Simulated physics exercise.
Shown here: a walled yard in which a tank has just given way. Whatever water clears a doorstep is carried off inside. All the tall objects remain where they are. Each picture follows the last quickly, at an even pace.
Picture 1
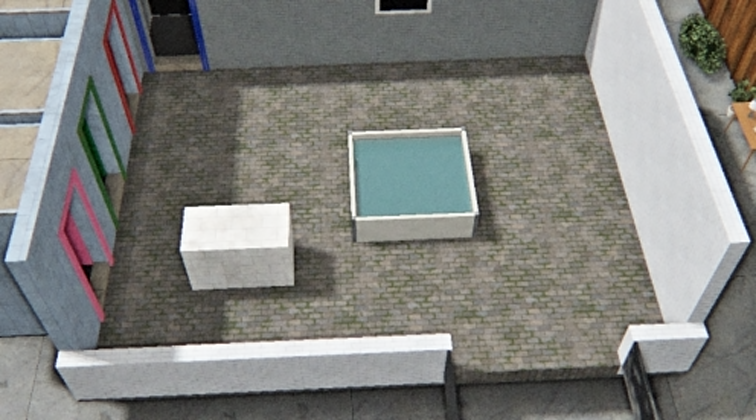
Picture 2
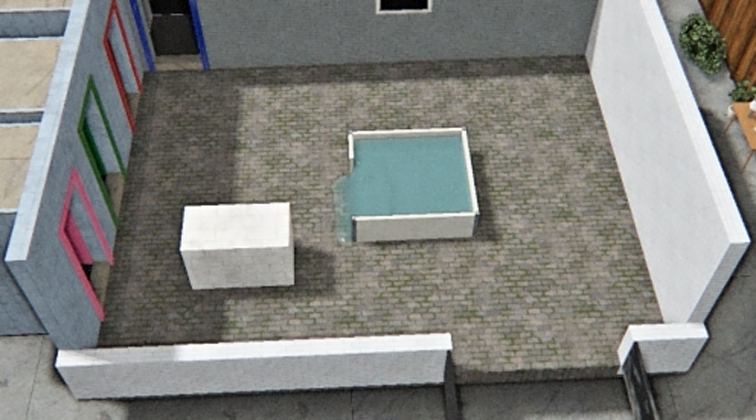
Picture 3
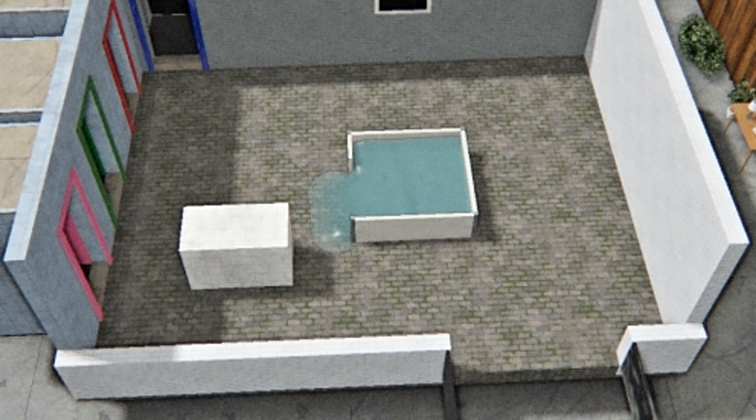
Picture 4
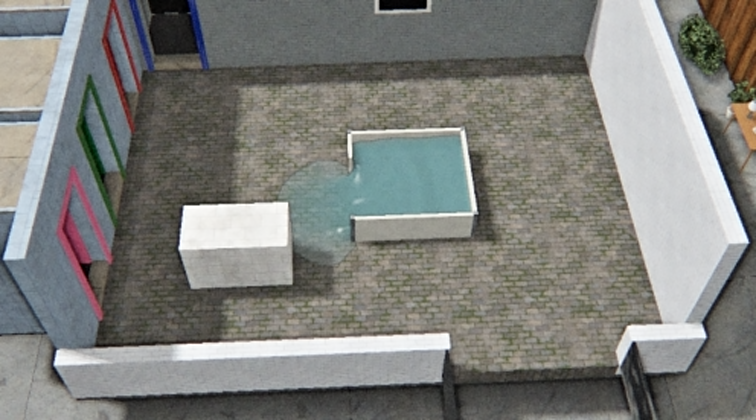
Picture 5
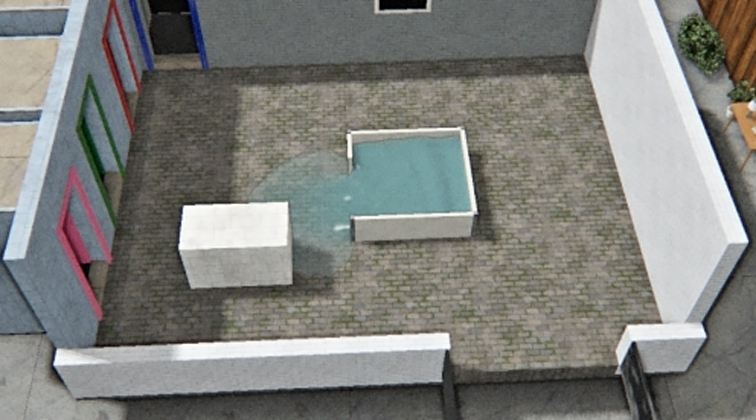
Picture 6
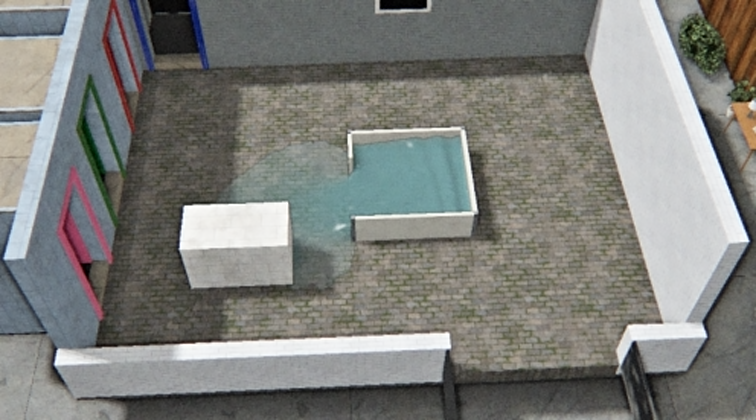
A walled yard holds a tank whose water pours out leftward and spreads around a white block.
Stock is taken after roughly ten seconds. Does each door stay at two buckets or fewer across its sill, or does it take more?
Taking them in turn: The red door takes more, the green door stays at two or fewer, the blue door stays at two or fewer, the pink door stays at two or fewer.
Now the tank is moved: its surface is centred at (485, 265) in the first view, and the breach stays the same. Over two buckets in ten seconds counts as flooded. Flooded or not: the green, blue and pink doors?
Green falls short, blue falls short, pink exceeds the threshold.
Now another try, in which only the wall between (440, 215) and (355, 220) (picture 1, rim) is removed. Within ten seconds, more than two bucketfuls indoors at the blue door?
Well, the blue door comes up short here.
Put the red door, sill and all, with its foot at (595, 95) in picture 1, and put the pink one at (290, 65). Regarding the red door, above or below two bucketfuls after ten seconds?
I'd say the red one doesn't reach it.
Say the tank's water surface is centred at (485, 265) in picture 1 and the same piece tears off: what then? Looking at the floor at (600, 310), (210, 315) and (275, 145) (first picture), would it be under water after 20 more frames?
In order: Untouched, submerged, submerged.
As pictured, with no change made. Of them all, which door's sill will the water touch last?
Answer - the door marked blue.
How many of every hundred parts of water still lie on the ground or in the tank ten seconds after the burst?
I'd say roughly 94 percent.
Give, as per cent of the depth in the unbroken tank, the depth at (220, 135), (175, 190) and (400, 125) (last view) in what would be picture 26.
First spot roughly 4 %, second 12 %, third 0 %.
A moment on, water covers 15 % of the floor; the red door not reached, the green door wet at the sill, nothing in, the blue door not reached, the pink door not reached.
Next, water covers 25 % of the floor; the red door not reached, the green door wet at the sill, nothing in, the blue door not reached, the pink door wet at the sill, nothing in.
Then, water covers 35 % of the floor; the red door under two buckets in, the green door under two buckets in, the blue door wet at the sill, nothing in, the pink door wet at the sill, nothing in.
Later, water covers 50 % of the floor; the red door over two buckets in, the green door under two buckets in, the blue door under two buckets in, the pink door wet at the sill, nothing in.
In the end, water covers 80 % of the floor; the red door over two buckets in, the green door under two buckets in, the blue door under two buckets in, the pink door wet at the sill, nothing in.
